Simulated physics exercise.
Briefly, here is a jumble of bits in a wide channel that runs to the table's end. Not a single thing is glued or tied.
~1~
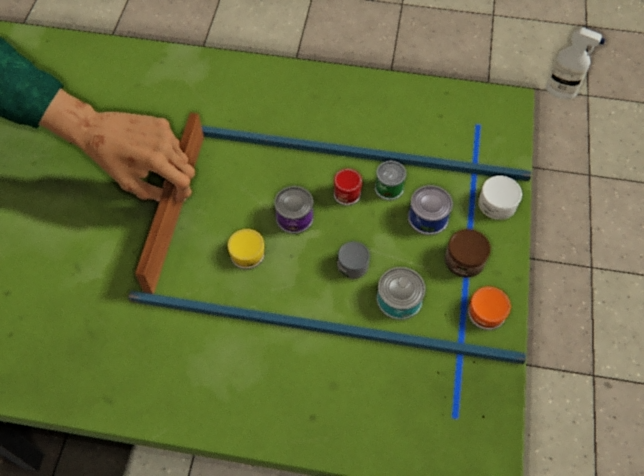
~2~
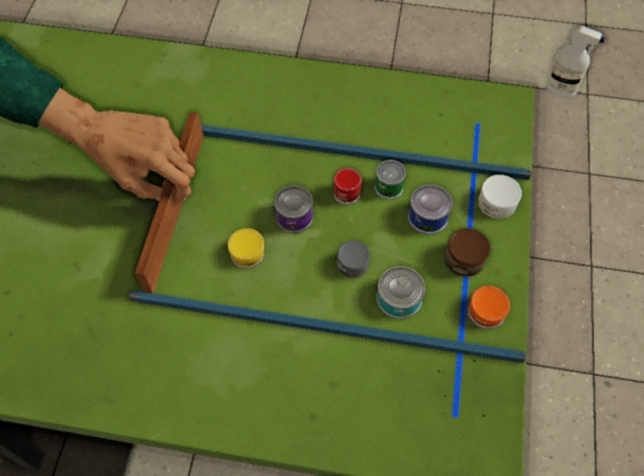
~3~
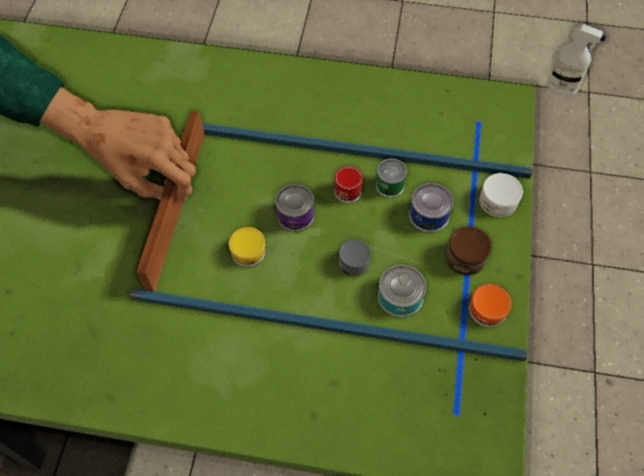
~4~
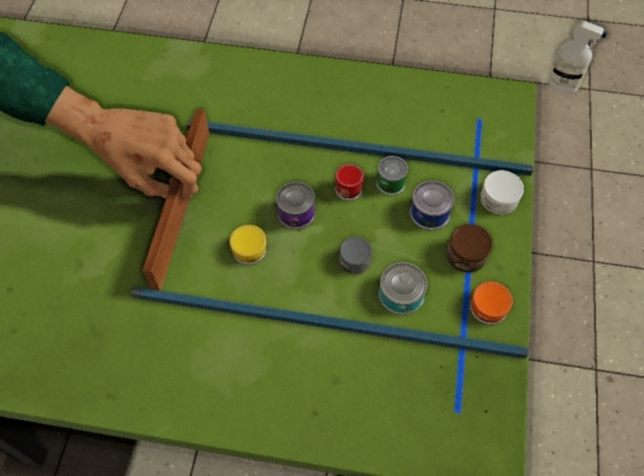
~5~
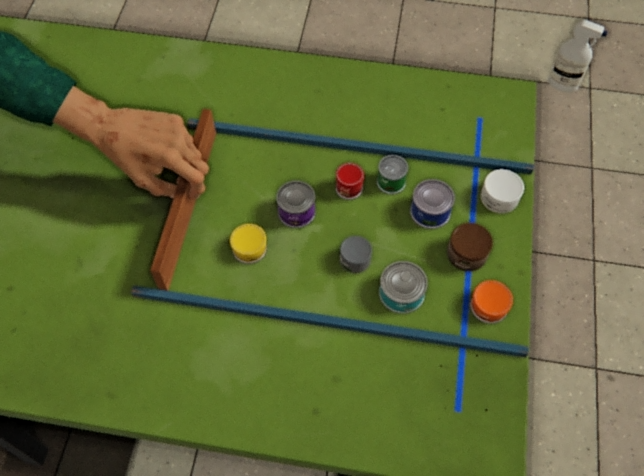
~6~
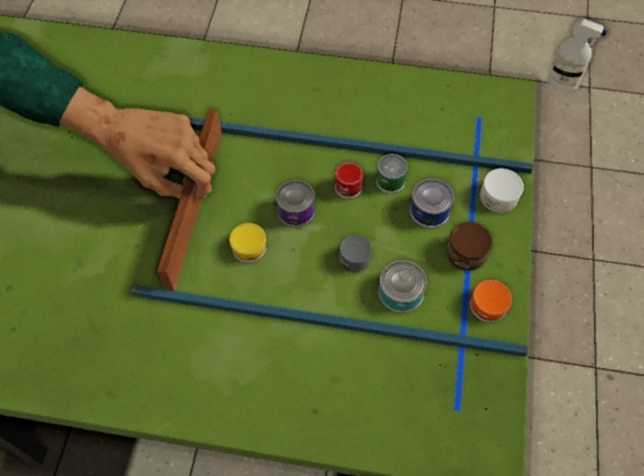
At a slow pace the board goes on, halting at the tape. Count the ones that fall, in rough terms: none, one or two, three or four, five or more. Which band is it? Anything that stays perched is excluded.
The band is one or two.
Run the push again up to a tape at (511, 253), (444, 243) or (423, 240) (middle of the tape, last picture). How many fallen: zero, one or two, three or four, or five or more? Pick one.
Counts for the three spots in order: More than four; none; none.
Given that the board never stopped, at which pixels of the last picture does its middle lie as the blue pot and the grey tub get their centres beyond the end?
With the blue pot it sits around (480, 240), with the grey tub around (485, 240).
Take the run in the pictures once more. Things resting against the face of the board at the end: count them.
Looks like 5 of them, all told.
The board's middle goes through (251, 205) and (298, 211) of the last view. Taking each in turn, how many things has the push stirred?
First position 1; second position 2.
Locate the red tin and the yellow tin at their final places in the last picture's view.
In the last picture, roughly (488, 206) and (486, 276).
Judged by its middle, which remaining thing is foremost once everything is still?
I reckon it's the orange tin.
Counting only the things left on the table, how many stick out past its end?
3 in all.
Soon after, none off yet; white tub at rest near (501, 191); orange tin at rest near (491, 301); brown tub at rest near (469, 247).
In the end, the number that fall off is one or two; gone, brown tub.
